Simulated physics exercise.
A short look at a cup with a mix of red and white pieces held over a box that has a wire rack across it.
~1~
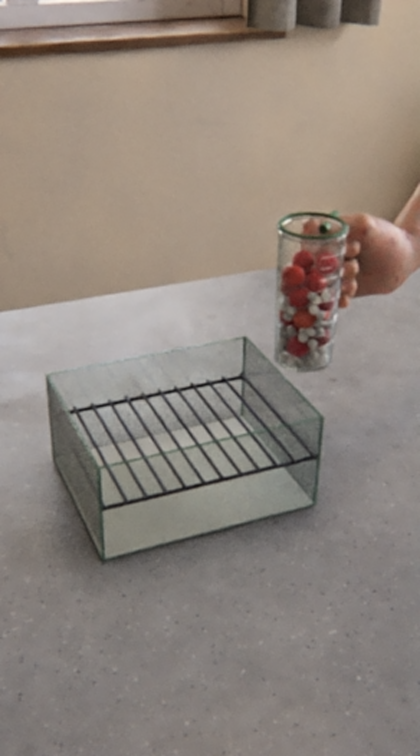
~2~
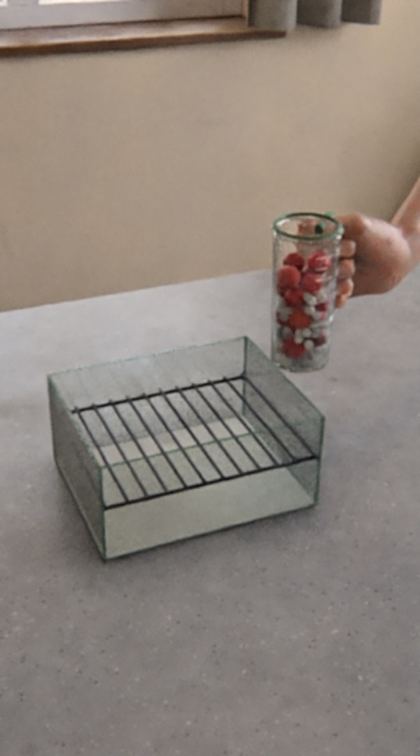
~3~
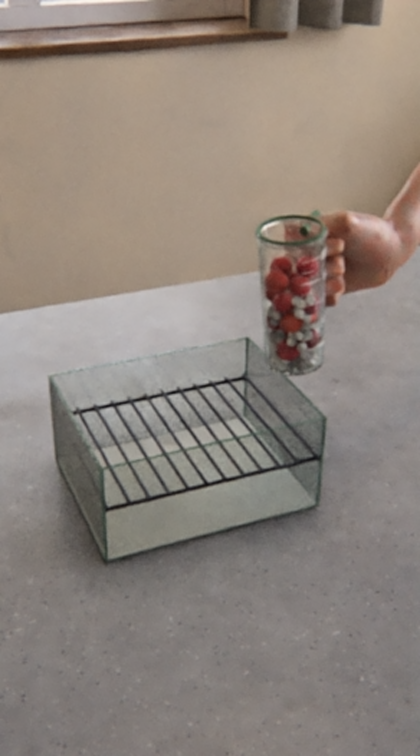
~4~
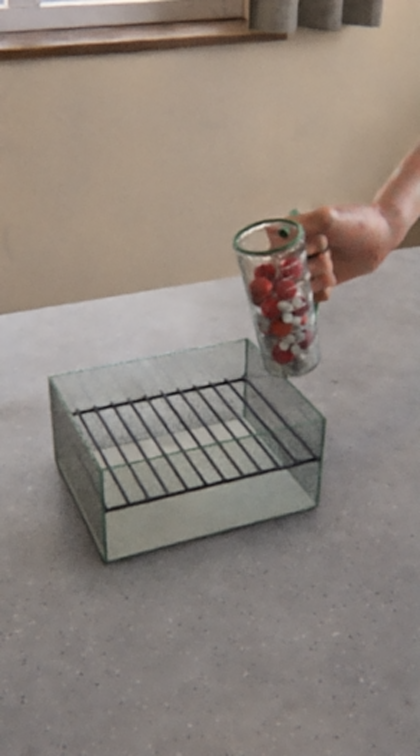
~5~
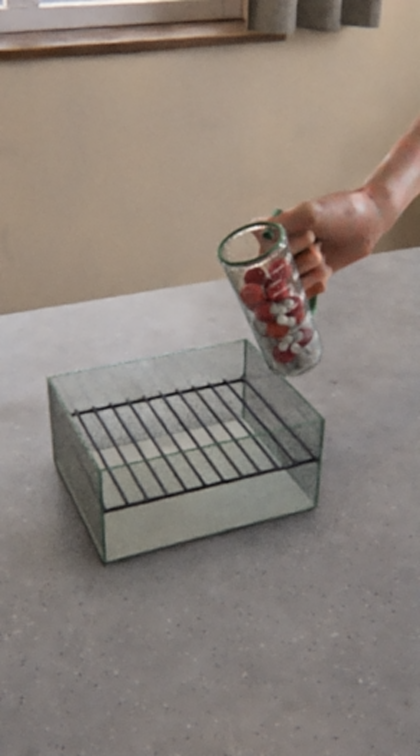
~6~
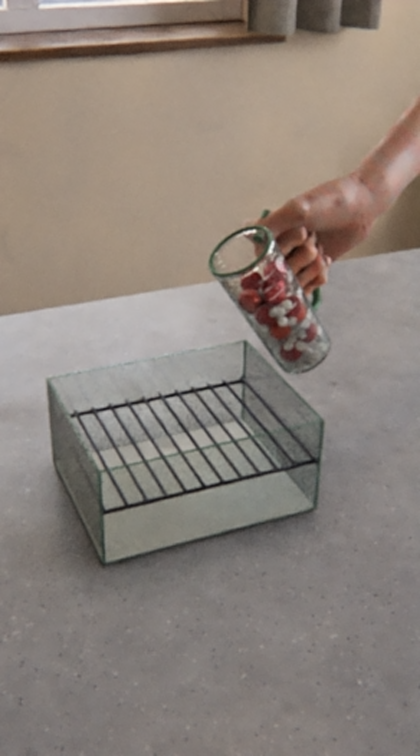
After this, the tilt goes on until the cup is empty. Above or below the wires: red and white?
Red: They rest on the wires. White: They fall between the wires.
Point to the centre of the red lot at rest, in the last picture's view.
Around (151, 447).
Then, 0.27 s past the last view, red ones, all in the cup; white ones, all in the cup.
Then, 0.60 s past the last view, red ones, all in the cup; white ones, all in the cup.
Then, 0.97 s past the last view, red ones, about two thirds in the cup, about a third on or over the wires; white ones, nearly all in the cup, a small part on or over the wires.
Finally, red ones, all on the wires, none under the rack; white ones, all under the rack.
